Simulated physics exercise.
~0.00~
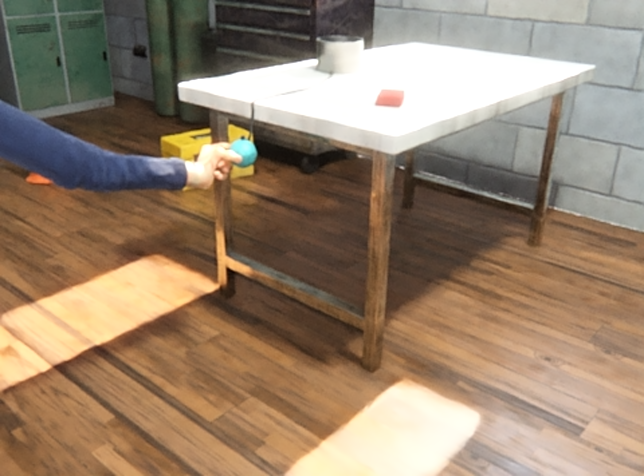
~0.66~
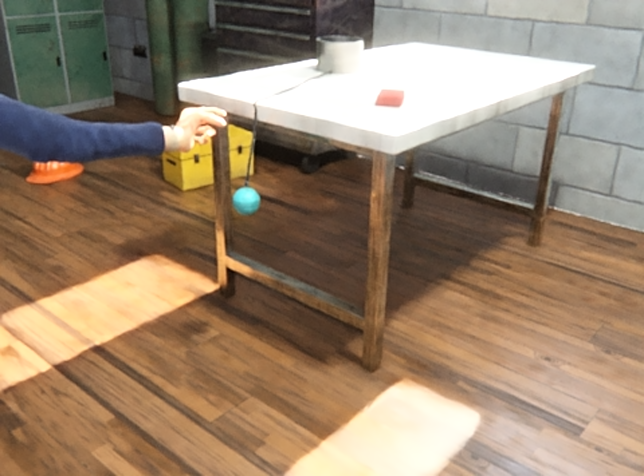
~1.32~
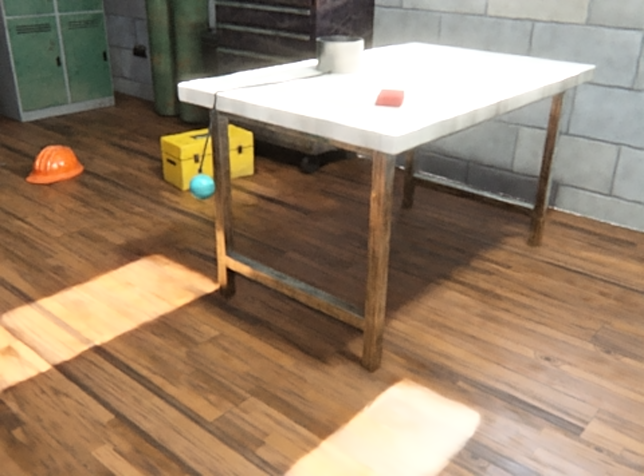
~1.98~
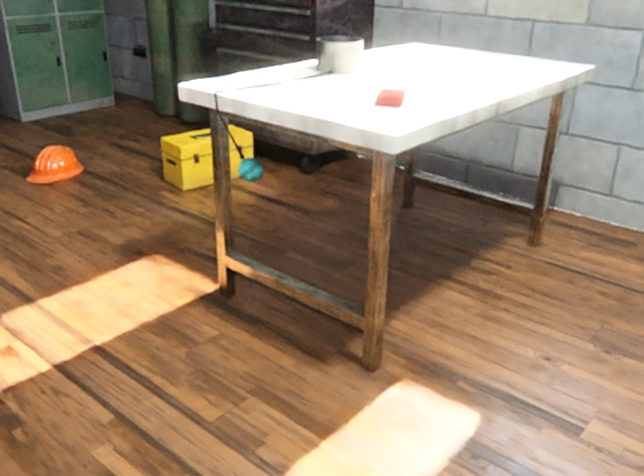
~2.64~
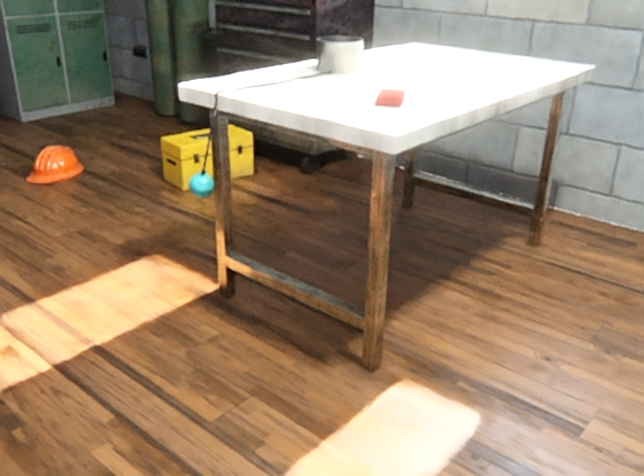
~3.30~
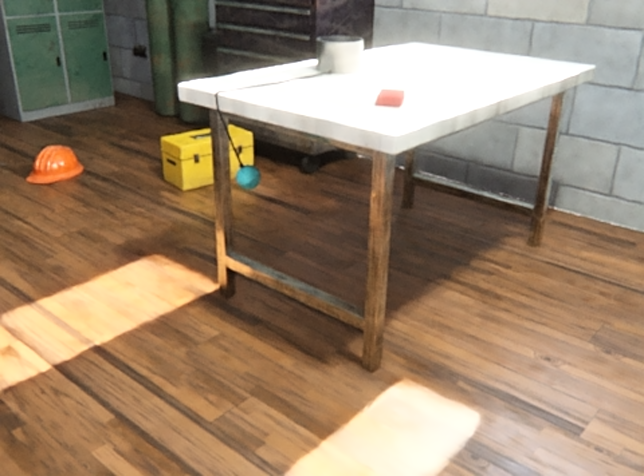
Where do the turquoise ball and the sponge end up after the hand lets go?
The turquoise ball ends up dangling on the shoelace from the end of the workbench, clear of the floor. The red sponge keeps its place on the bench top.
